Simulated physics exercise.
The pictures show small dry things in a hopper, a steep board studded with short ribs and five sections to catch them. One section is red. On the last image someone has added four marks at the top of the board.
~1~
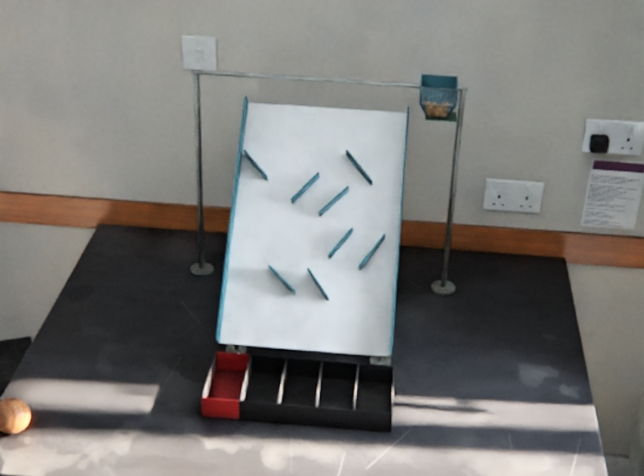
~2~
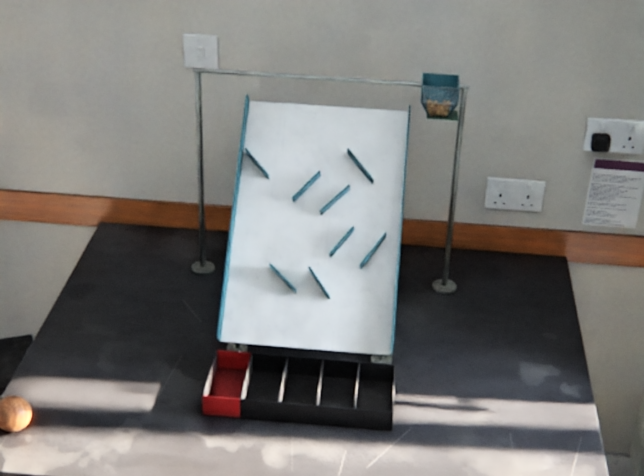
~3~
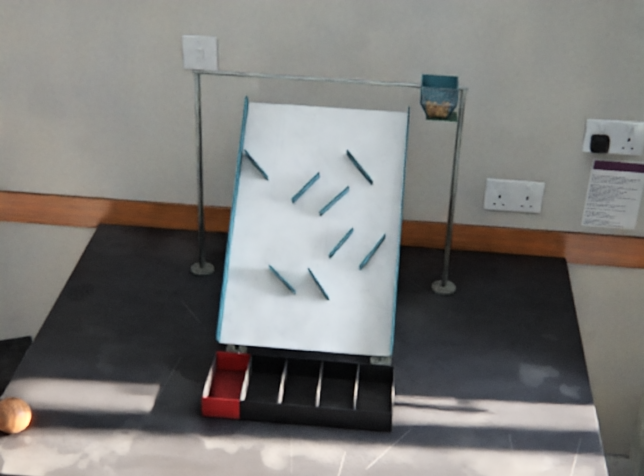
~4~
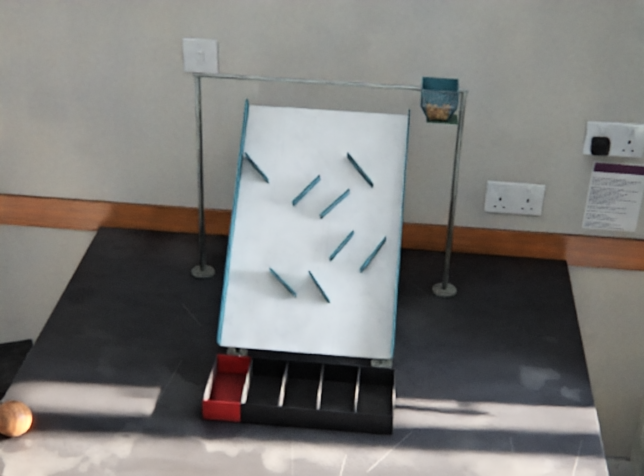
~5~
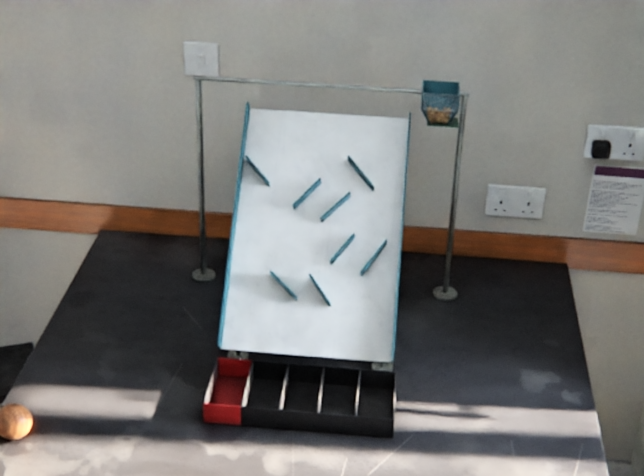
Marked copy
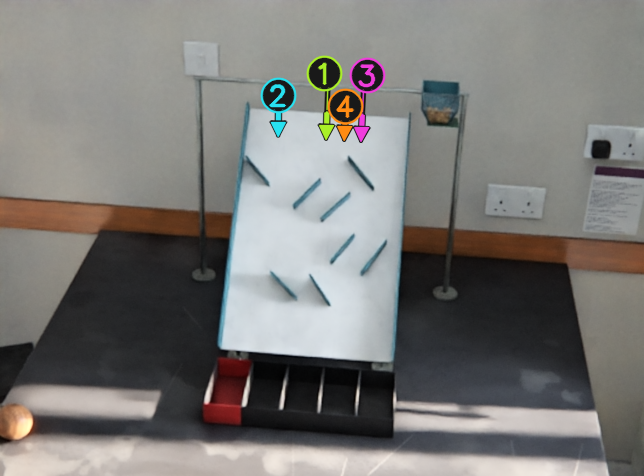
A steep white board with blue edges and short blue ribs stands on a dark tabletop against a pale wall with a wooden strip, seen from the front and slightly above. A small blue hopper of round beads hangs at the upper right of a metal frame, with a red section left of four black ones below and an orange-brown ball at far left. Nothing in the scene moves, while the view shifts very slightly.
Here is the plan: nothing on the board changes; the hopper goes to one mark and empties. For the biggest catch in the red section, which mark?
Mark 1.
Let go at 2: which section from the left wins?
It is the fourth one.
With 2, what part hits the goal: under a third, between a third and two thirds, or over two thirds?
Mark 2 gives under a third.
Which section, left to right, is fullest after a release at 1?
It is the first one.
On the marked copy, mark 1 meets the board at (326, 134); mark 2 meets the board at (278, 131); mark 3 meets the board at (361, 136); mark 4 meets the board at (344, 135).
For mark 1, about a third in the red section, about a third in other sections, about a quarter outside the box.
For mark 2, about a quarter in the red section, about half in other sections, about a quarter outside the box.
For mark 3, a stray few in the red section, most in other sections, about a quarter outside the box.
For mark 4, a small part in the red section, about two thirds in other sections, about a quarter outside the box.
